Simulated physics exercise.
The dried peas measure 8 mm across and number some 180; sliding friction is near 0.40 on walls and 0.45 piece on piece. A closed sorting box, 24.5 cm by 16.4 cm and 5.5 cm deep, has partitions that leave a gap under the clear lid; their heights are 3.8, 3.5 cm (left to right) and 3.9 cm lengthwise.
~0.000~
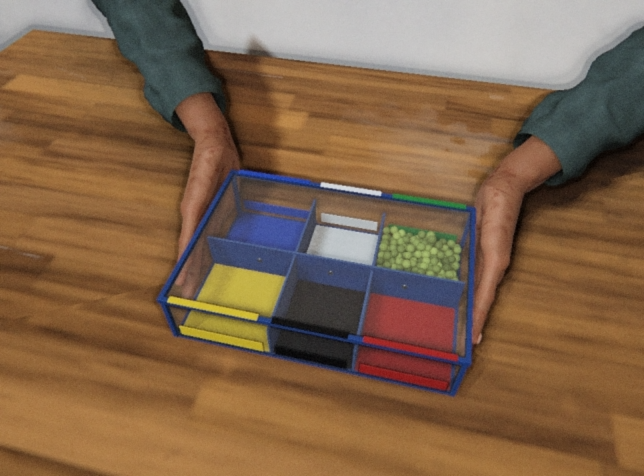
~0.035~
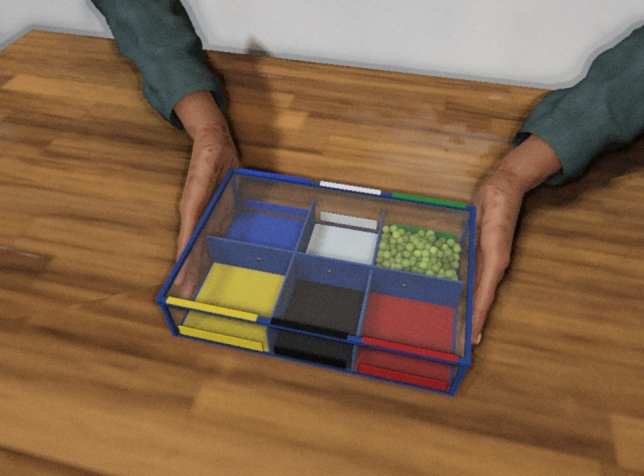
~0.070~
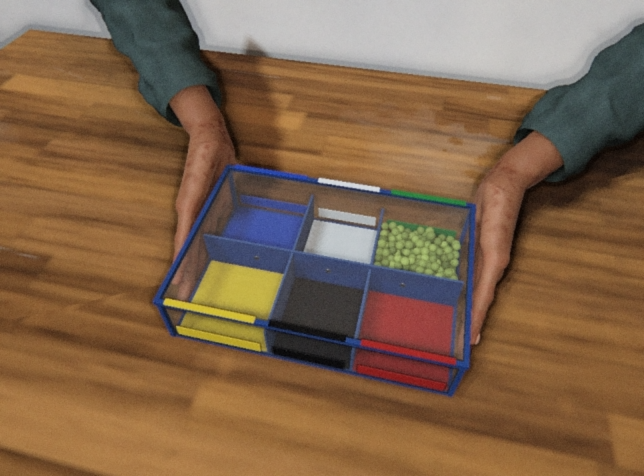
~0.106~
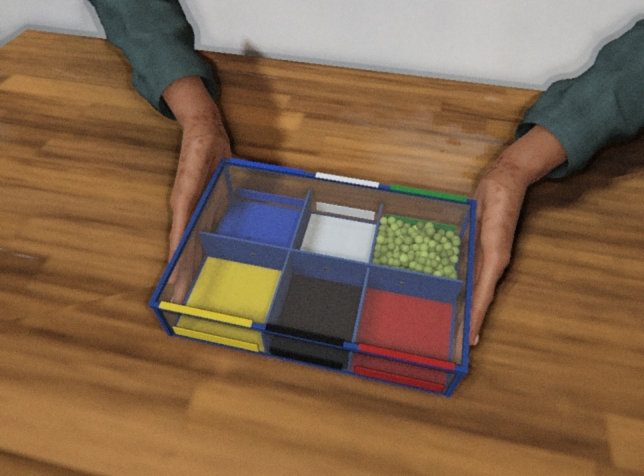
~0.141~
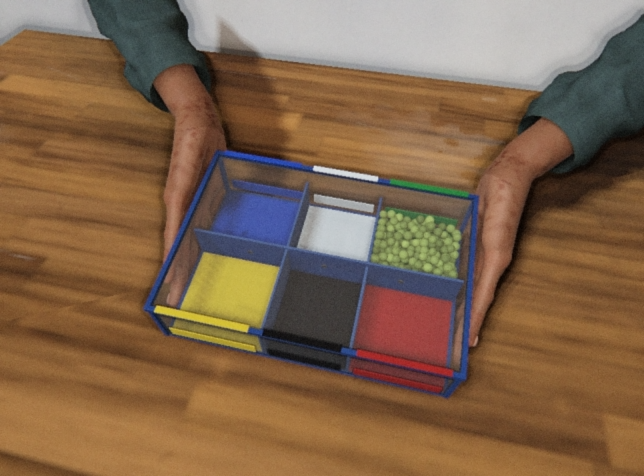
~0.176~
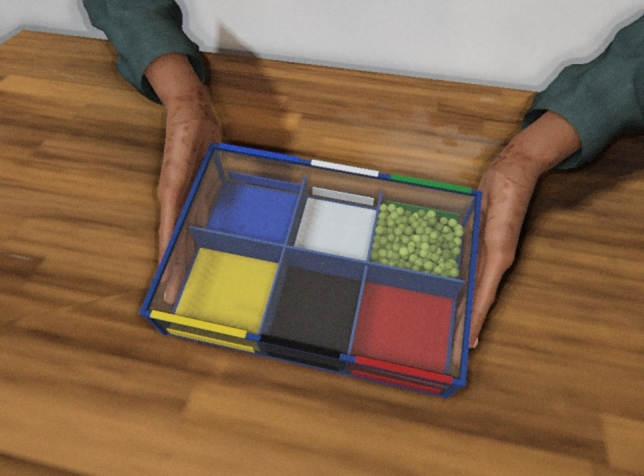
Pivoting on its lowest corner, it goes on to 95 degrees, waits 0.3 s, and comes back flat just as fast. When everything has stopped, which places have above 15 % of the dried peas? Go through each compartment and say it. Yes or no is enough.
Red, yes; blue, no; green, yes; yellow, no; white, no; black, no.
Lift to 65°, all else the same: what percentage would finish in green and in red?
Then green would get 95 per cent and red 5 per cent.
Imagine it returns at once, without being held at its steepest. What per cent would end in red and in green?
Then red keeps 15% and green keeps 80%.
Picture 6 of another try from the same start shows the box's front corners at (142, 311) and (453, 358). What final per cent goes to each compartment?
By the end, red has 10%, blue has 0%, green has 45%, yellow has 25%, white has 5% and black has 15%.
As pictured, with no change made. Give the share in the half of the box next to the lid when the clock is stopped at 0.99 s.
I'd say around 50 percent of the pieces.
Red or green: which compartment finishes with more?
I'd say the green side has more in it.
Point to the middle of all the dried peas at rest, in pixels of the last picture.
Look around (417, 286) in the last picture.
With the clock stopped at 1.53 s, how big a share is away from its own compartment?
About 20 per cent.
After 0.99 s, tilt 95 degrees; red 15 %, green 85 %.
Then, at 1.53 s, tilt 51 degrees; red 20 %, green 80 %.
After 2.13 s, tilt 0 degrees; red 20 %, green 80 %.
At rest (2.7 s), red 20 %, blue 0 %, green 80 %, yellow 0 %, white 0 %, black 0 %.
